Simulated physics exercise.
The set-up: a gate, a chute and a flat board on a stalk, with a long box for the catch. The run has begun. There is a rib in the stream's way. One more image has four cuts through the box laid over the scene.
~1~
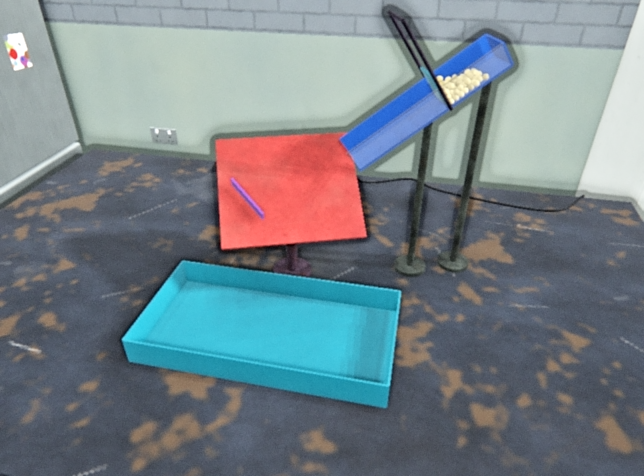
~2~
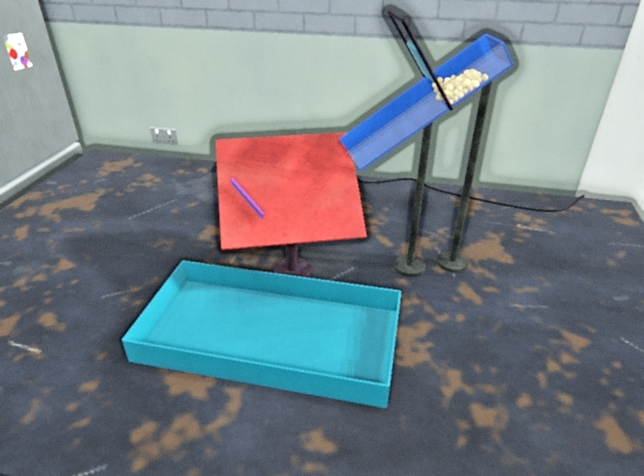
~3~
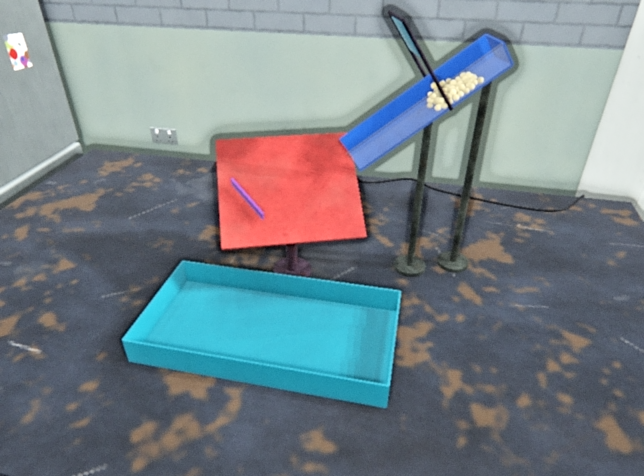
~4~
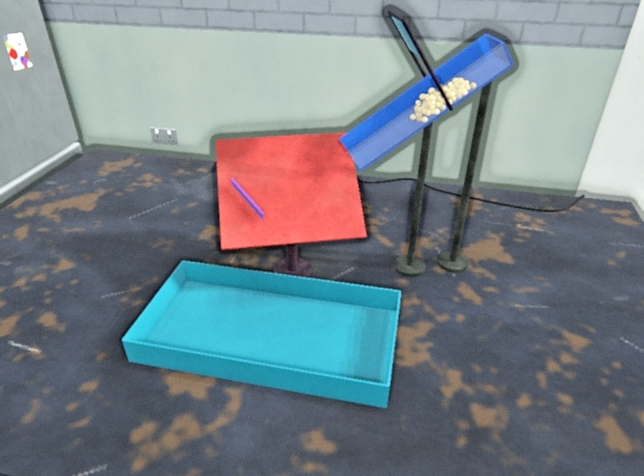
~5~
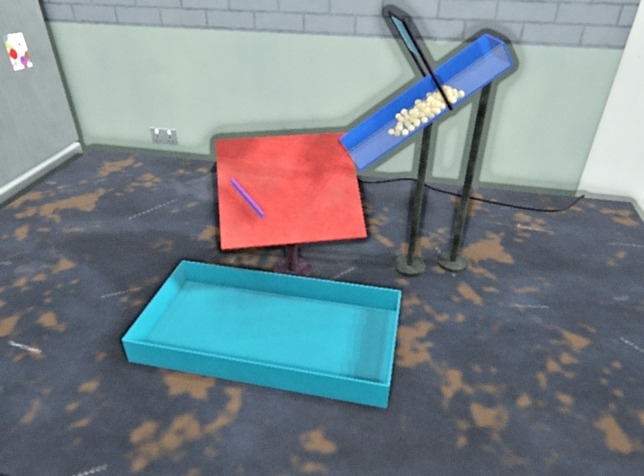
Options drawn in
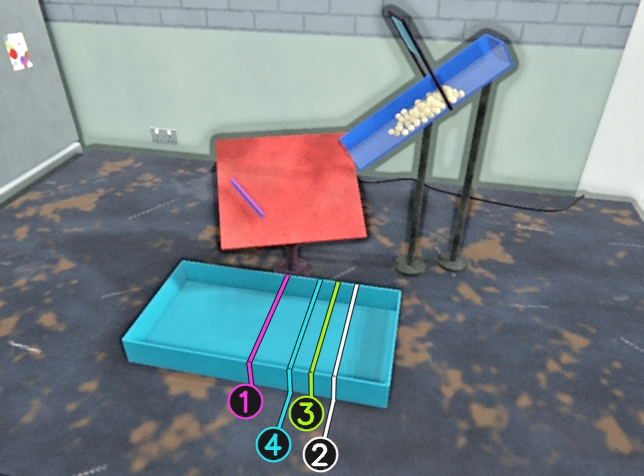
In this clip, a cluster of small pale beans slides slowly down and to the left along a sloping blue chute, passing a raised gate, while the tilted red board with its purple rib and the empty teal box stay still.
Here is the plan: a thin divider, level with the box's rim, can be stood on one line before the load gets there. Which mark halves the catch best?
Best: 1.
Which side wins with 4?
The left side.
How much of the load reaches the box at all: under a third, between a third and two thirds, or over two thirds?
About that: Over two thirds.
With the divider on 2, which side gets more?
The left side.
On the marked copy, line 1 crosses the front rim at (249, 362); line 2 crosses the front rim at (334, 376); line 3 crosses the front rim at (311, 372); line 4 crosses the front rim at (289, 369).
With 1, of what is caught, about half on the left of the divider, about half on the right.
With 2, of what is caught, nearly all on the left of the divider, a stray few on the right.
With 3, of what is caught, nearly all on the left of the divider, a small part on the right.
With 4, of what is caught, most on the left of the divider, a small part on the right.
